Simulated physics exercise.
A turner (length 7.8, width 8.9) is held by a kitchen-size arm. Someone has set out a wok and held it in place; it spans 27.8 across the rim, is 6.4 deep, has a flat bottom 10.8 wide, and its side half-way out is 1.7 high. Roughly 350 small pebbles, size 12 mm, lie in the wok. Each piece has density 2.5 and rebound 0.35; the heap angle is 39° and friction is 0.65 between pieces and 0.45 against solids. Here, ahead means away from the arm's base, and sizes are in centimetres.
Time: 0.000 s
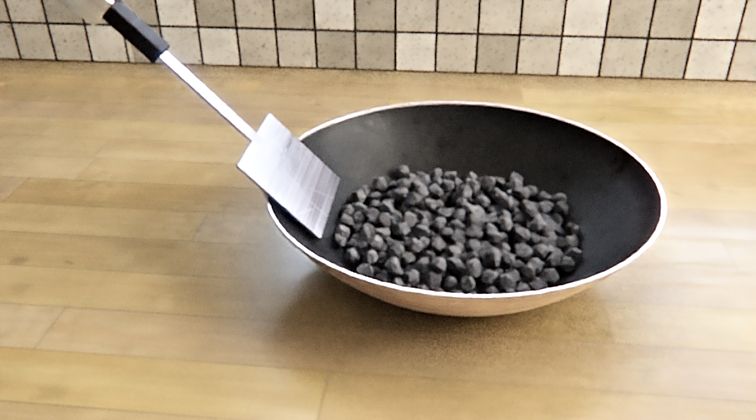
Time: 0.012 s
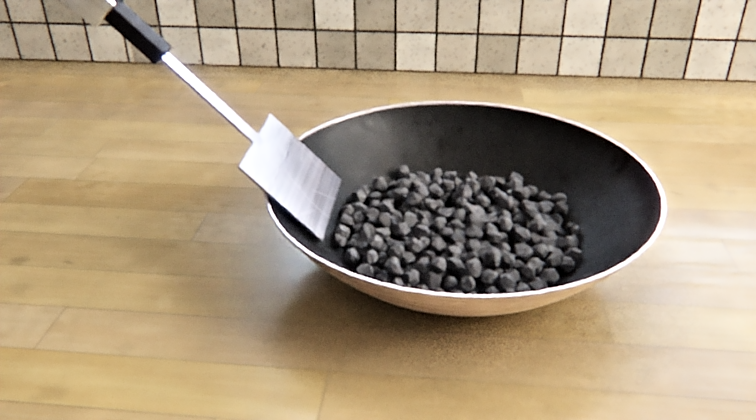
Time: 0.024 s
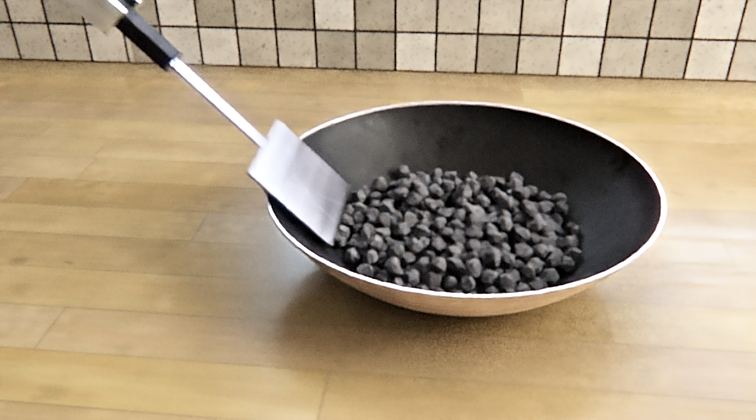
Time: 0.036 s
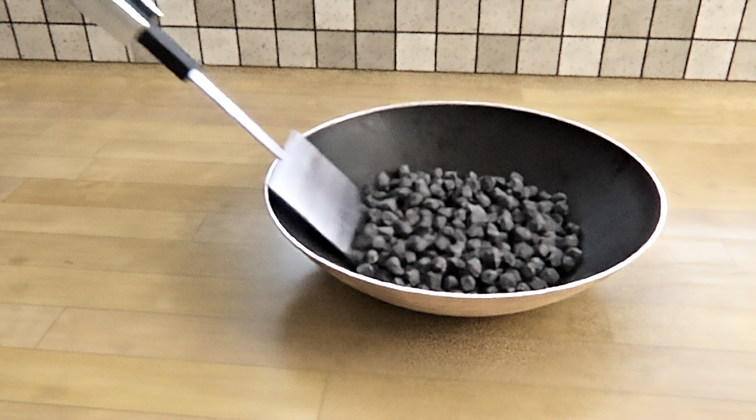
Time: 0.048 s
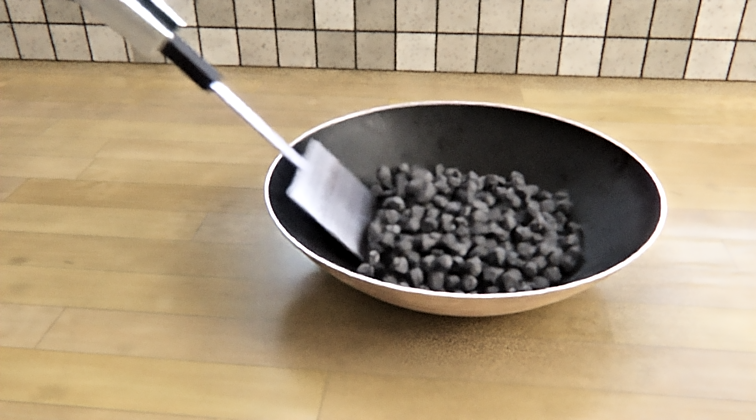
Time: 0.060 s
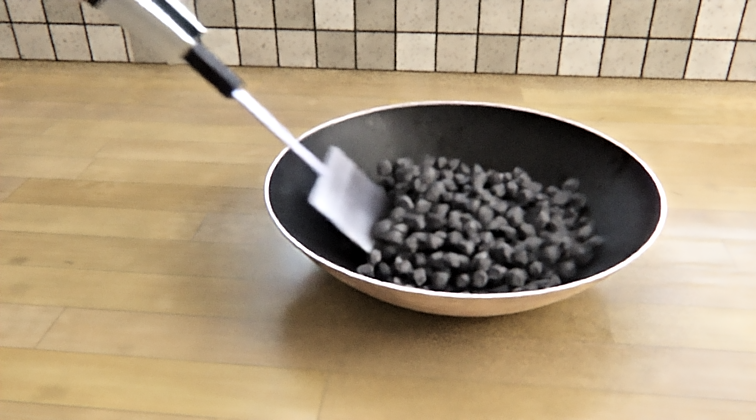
A metal turner with a black grip, held by a robotic arm, slid down into a wok of dark pebbles on a wooden counter and pushed the pile a little to the right.
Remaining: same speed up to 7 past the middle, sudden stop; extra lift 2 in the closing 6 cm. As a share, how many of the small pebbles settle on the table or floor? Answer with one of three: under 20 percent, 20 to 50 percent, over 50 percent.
20 to 50 percent.
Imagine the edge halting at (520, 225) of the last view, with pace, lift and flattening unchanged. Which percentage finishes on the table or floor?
Approximately 10 per cent, I reckon.
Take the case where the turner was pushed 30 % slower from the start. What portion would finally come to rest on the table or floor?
Roughly 15 per cent, I'd say.
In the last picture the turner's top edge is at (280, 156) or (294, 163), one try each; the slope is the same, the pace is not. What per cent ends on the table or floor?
About 10 and 15 percent.
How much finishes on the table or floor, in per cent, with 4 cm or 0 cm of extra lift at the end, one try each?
Near 25 and 25 percent respectively.
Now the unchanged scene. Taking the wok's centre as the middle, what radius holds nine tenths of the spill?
The distance is roughly 35 cm.
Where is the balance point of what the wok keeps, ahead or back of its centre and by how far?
Some 4.5 cm ahead of the centre.
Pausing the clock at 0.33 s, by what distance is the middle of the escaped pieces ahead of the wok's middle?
Around 20 centimetres ahead.
After 0.09 s, sloping 46°, highest piece 7 above the table; 354 in the wok.
After 0.12 s, sloping 46°, highest piece 9 above the table; 354 in the wok.
After 0.33 s, sloping 46°, highest piece 11 above the table; 249 in the wok, 46 on the table or floor, 59 on the blade or in flight.
After 1.38 s, sloping 46°, highest piece 6 above the table; 249 in the wok, 105 on the table or floor.
In the end, 249 in the wok, 105 on the table or floor. That is 30 % on the table or floor.
